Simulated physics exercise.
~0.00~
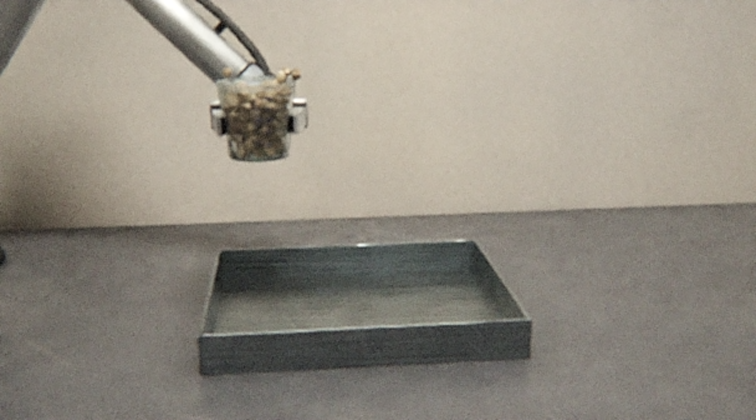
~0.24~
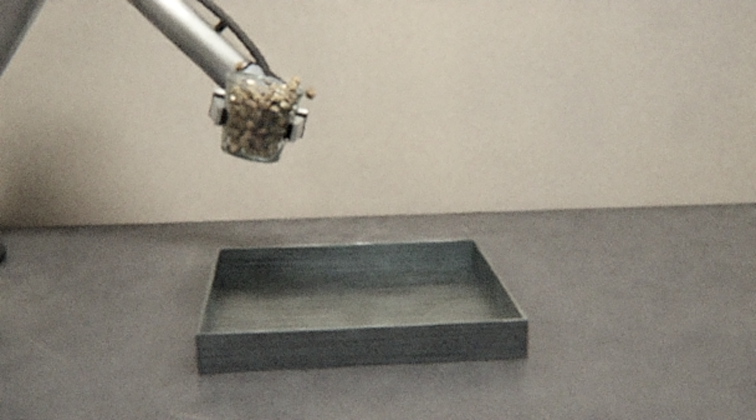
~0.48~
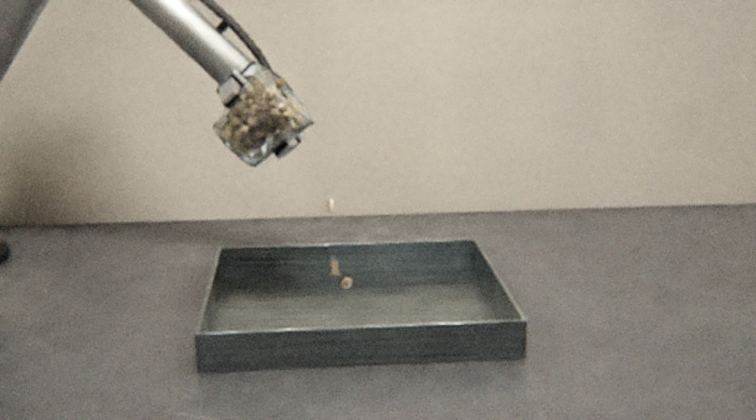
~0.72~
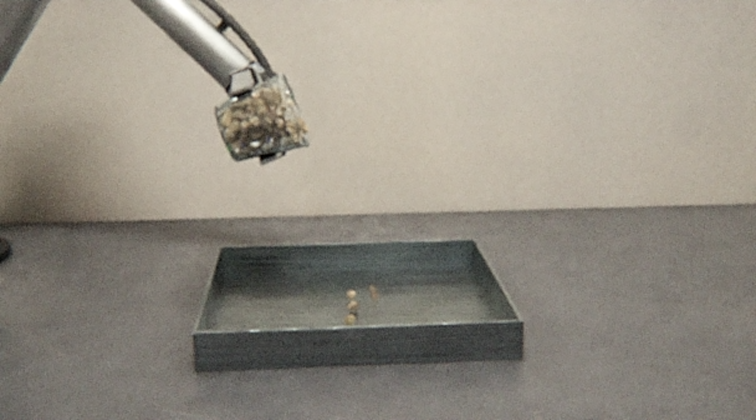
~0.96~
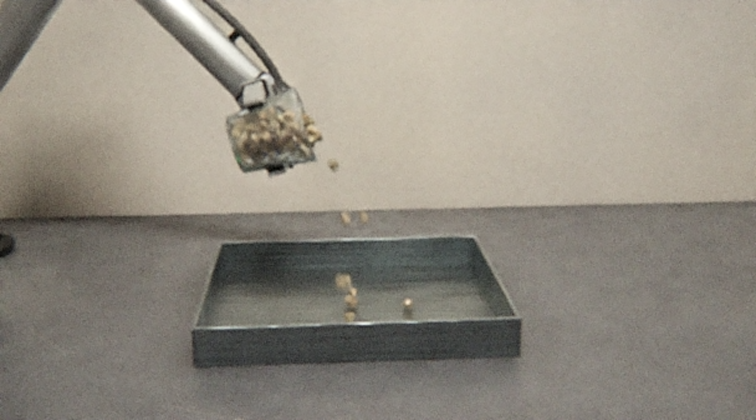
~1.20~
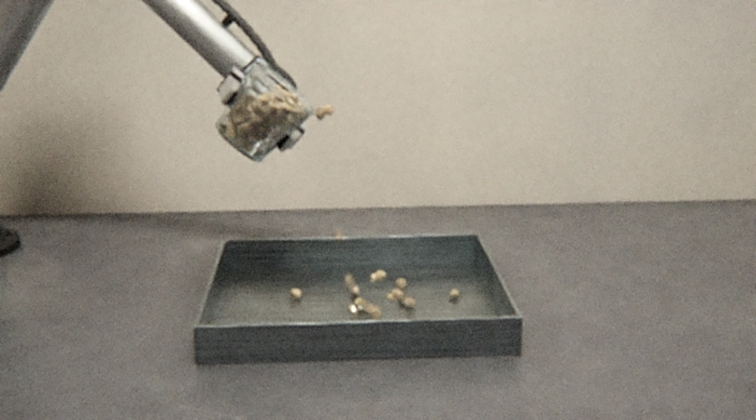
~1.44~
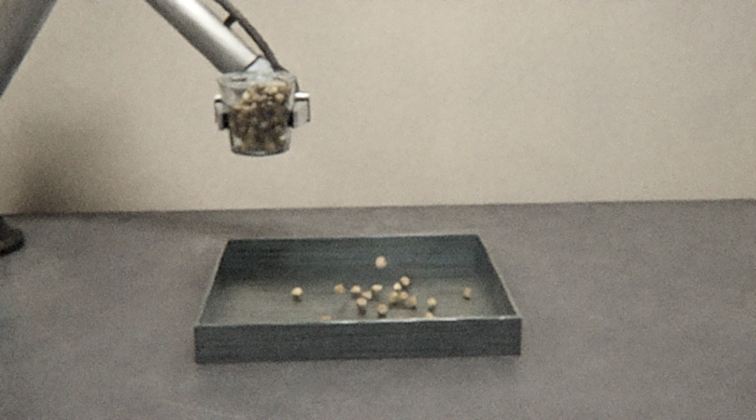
A dark grey tabletop against a plain beige wall is seen from the front and slightly above. A silver robot arm reaches in from the upper left, gripping a clear beaker heaped with tan and brown pebbles above a shallow, dark grey-green rectangular tray. The arm tips the beaker to the right, and a few pebbles drop into the tray. It tilts further onto its side, and more pebbles tumble out and scatter across the tray floor. Finally the arm turns the beaker upright again, still holding most of its pebbles, while a small scattering lies in the tray.
